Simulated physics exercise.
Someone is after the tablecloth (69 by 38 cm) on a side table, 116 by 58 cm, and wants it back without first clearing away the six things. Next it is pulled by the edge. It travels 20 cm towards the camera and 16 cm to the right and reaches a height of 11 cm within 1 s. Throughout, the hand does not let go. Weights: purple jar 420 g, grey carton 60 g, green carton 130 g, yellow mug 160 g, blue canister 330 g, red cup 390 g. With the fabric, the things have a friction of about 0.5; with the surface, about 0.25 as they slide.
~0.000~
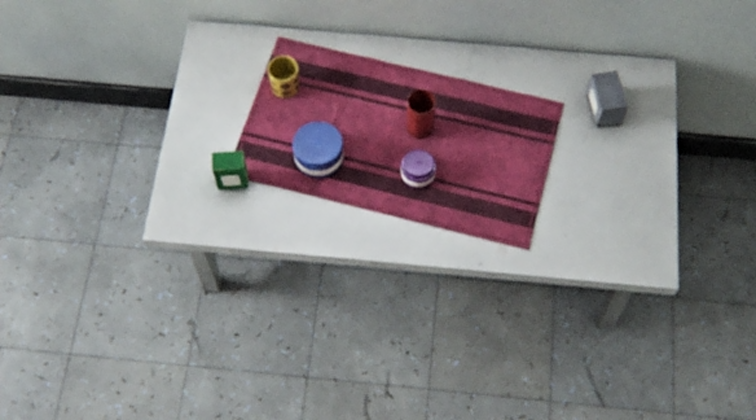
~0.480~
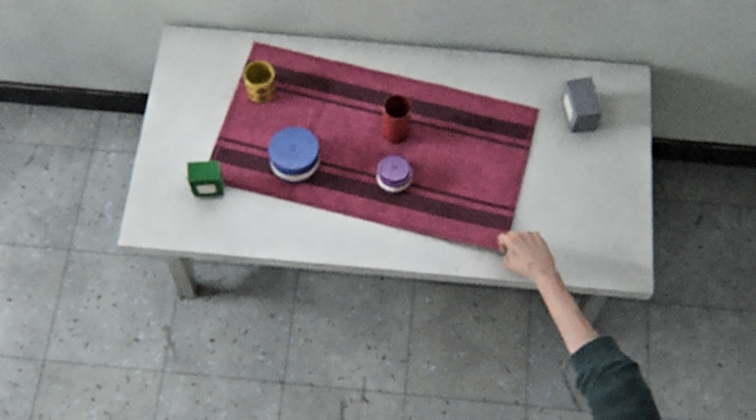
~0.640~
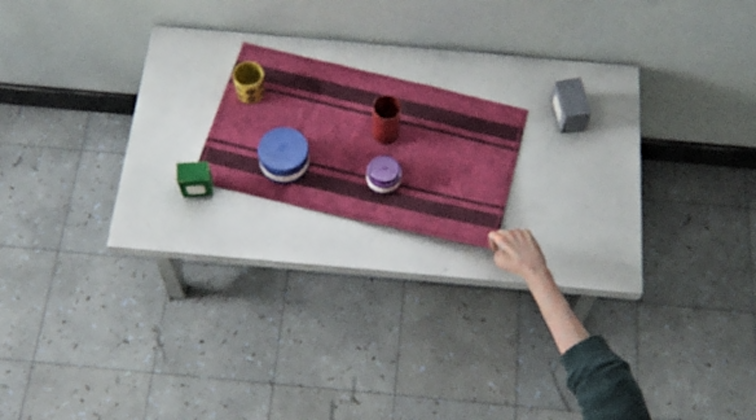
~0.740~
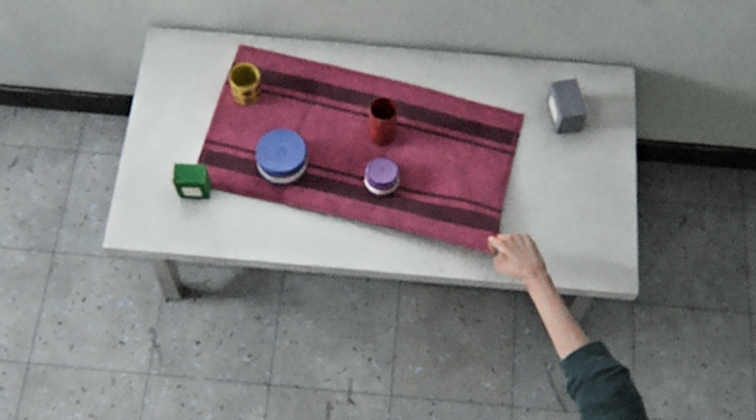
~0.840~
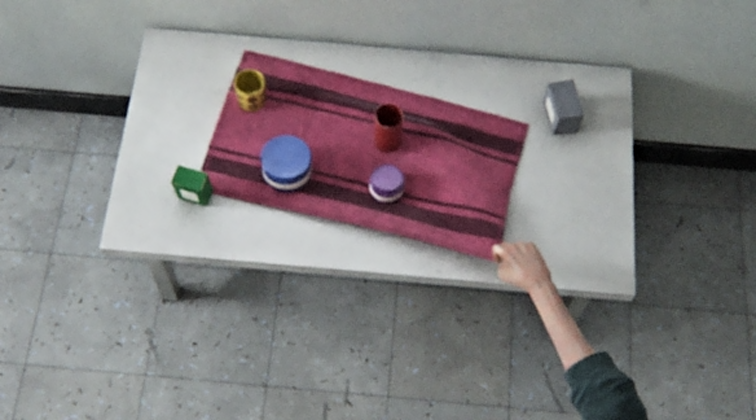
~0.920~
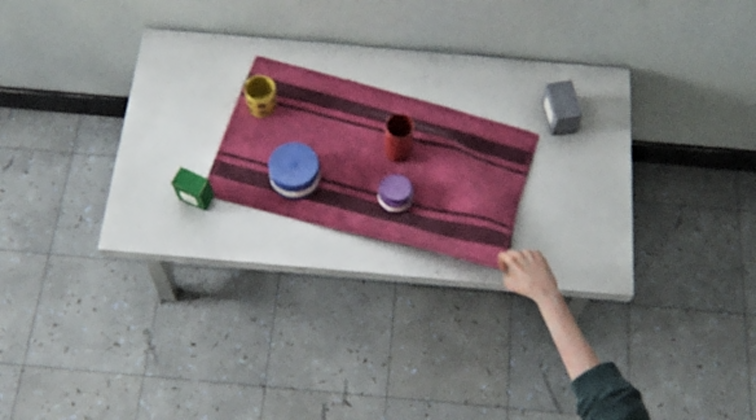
On a side table, a hand grips a red cloth's corner and drags it slightly rightward with items aboard.
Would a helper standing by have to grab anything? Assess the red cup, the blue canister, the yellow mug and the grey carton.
One by one: I think the red cup will hold out up there; I think the blue canister will hold out up there; I think the yellow mug will hold out up there; I think the grey carton will hold out up there.
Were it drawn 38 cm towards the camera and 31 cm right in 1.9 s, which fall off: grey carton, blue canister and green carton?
Outcome: Grey carton is still there; blue canister leaves the top; green carton is still there.
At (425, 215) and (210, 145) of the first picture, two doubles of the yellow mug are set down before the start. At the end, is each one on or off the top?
In order: Comes off; holds on.
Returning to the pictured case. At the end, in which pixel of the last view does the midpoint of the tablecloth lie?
(446, 226), roughly.
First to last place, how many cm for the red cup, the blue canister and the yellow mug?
Measured in cm: Red cup 30, blue canister 25, yellow mug 30.
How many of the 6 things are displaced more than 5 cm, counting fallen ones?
Counting them up, I get 4.
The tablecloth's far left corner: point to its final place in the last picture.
In the final picture it's somewhere around (341, 102).
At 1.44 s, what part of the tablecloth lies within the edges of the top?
Share within the edges: Approx. 85 %.
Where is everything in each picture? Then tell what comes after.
Red cup (422, 101); blue canister (318, 143); yellow mug (283, 68); grey carton (610, 90); tablecloth corners (278, 37) (564, 103) (528, 250), in the first frame.
Green carton (203, 169); tablecloth corners (254, 42) (539, 109); grip (505, 252), in the second frame.
Tablecloth corners (244, 43) (528, 110); grip (496, 250), in the third frame.
Purple jar (383, 170); blue canister (281, 150); tablecloth corners (240, 44) (525, 115); grip (495, 254), in the fourth frame.
Yellow mug (249, 82); purple jar (388, 178); blue canister (286, 157); tablecloth corners (245, 50) (529, 124); grip (499, 262), in the fifth frame.
Red cup (400, 126); blue canister (294, 164); yellow mug (260, 88); grey carton (565, 99); tablecloth corners (256, 56); grip (505, 270), in the sixth frame.
At 1.1 s, 100 % of the tablecloth is still over the top; red cup 14 cm off its start, yellow mug 12 cm off its start, blue canister 12 cm off its start.
At 1.3 s, 90 % of the tablecloth is still over the top; red cup 21 cm off its start, yellow mug 20 cm off its start, blue canister 19 cm off its start.
At 1.4 s, 85 % of the tablecloth is still over the top; red cup 27 cm off its start at (471, 188), yellow mug 25 cm off its start at (331, 132), blue canister 24 cm off its start at (357, 214).
At 1.6 s, 80 % of the tablecloth is still over the top; red cup 30 cm off its start, yellow mug 28 cm off its start, blue canister 26 cm off its start.
At 3.2 s, 80 % of the tablecloth is still over the top; red cup 30 cm off its start at (480, 198), yellow mug 28 cm off its start at (341, 138), blue canister 26 cm off its start at (365, 221), grey carton 0 cm off its start at (564, 99).
